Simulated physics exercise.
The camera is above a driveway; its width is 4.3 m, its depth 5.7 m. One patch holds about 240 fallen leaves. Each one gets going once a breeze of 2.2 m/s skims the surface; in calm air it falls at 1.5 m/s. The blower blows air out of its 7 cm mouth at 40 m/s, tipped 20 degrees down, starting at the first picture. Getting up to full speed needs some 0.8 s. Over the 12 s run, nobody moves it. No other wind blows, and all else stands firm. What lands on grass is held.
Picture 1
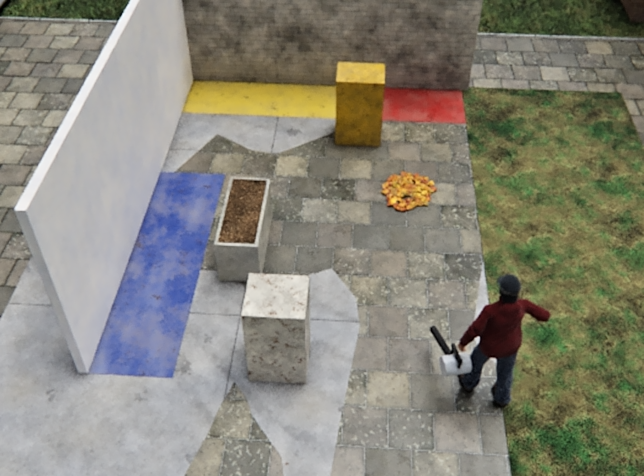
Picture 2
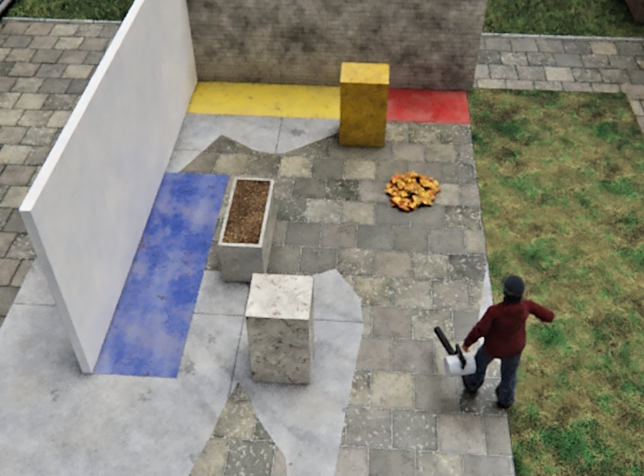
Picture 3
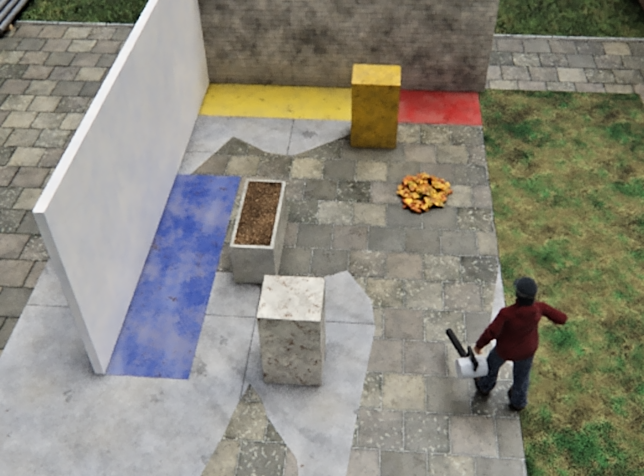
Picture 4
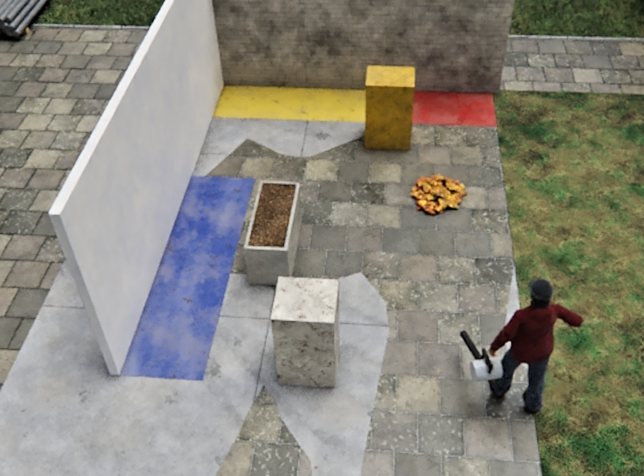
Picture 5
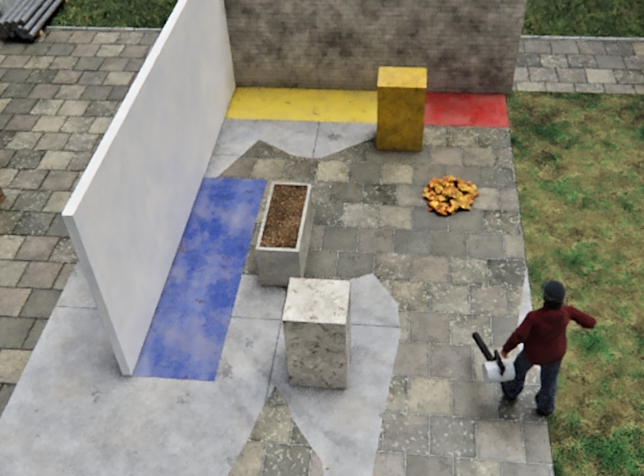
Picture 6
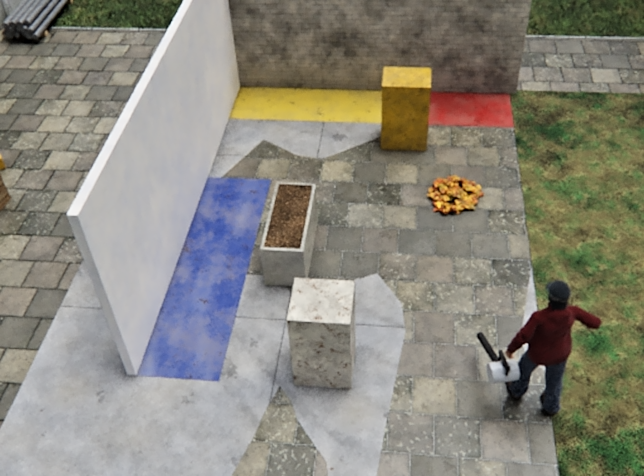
The camera drifts slightly left above a paved yard where a person holding a blower and a leaf pile stay still.
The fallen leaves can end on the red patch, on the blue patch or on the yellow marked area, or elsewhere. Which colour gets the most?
The biggest group is at the red one.
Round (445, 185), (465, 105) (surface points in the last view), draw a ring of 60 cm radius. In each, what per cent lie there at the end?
First spot about 0 %, second about 70 %.
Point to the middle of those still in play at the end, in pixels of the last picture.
(451, 110).
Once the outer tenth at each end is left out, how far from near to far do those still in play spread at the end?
0.8 m, roughly.
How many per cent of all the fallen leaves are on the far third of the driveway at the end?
I'd estimate around 100 per cent.
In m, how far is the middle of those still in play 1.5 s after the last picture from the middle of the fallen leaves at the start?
Roughly 1.4 m.
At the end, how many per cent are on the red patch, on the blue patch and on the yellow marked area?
I'd estimate around 70 per cent at red, 0 per cent at blue and 1 per cent at yellow.
Then, 1.5 s after the last picture the count stands so, 0 % are on the blue patch, 0 % on the yellow marked area and 16 % on the red patch; the middle of those still in play is near (448, 137).
Then, 2.9 s after the last picture the count stands so, 0 % are on the blue patch, 0 % on the yellow marked area and 46 % on the red patch; the middle of those still in play is near (452, 125).
Then, 5.7 s after the last picture the count stands so, 0 % are on the blue patch, 1 % on the yellow marked area and 63 % on the red patch; the middle of those still in play is near (451, 116).
Then, 11.1 s after the last picture, at the end, 0 % are on the blue patch, 1 % on the yellow marked area and 73 % on the red patch; the middle of those still in play is near (451, 110).
